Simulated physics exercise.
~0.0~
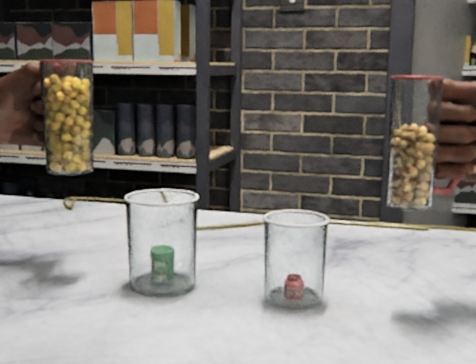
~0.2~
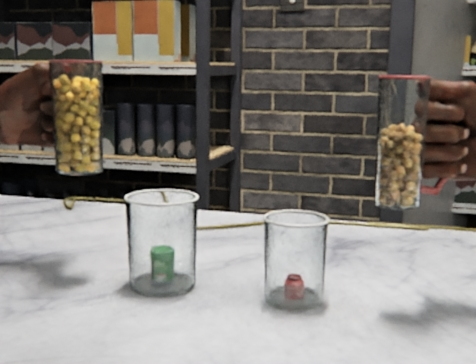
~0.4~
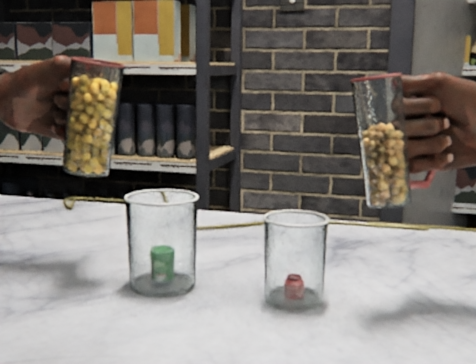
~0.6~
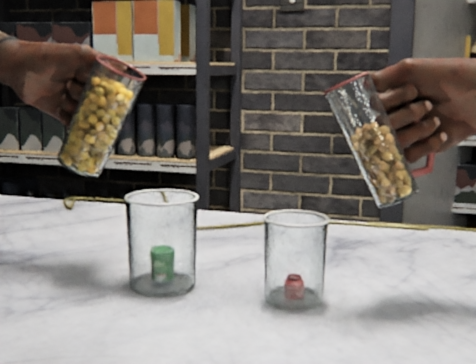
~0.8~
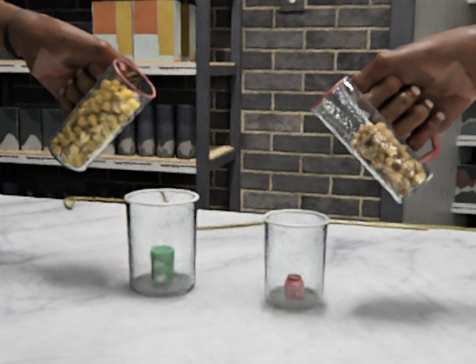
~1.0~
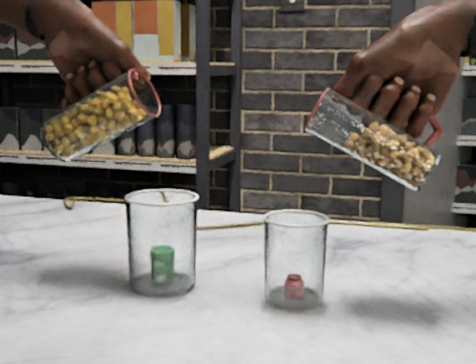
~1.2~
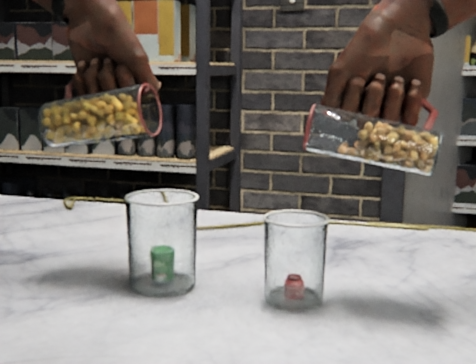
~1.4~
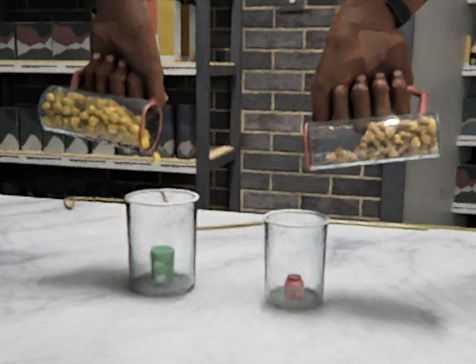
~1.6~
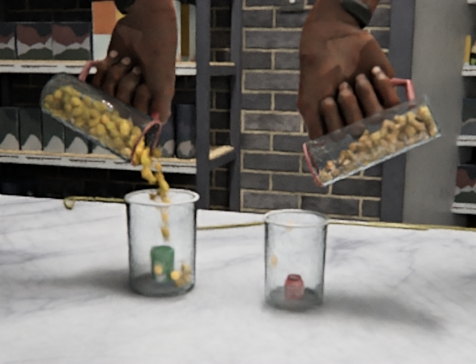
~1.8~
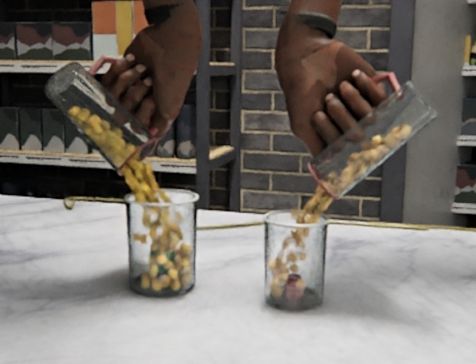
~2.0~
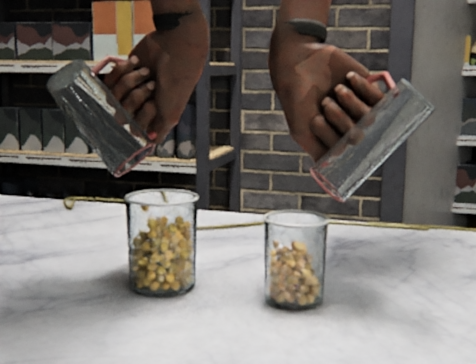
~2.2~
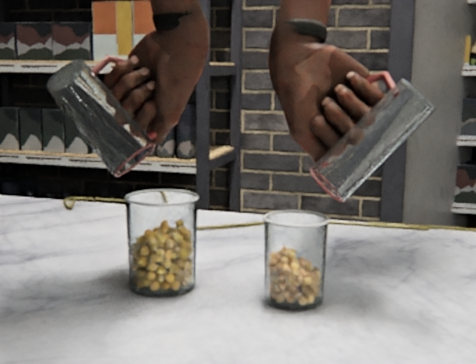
Two hands move clear cups of yellowish, kernel-like pieces inward and tip them over two clear containers, the left beginning to pour first, until both cups are empty and the pieces cover the green object on the left and the red one on the right.
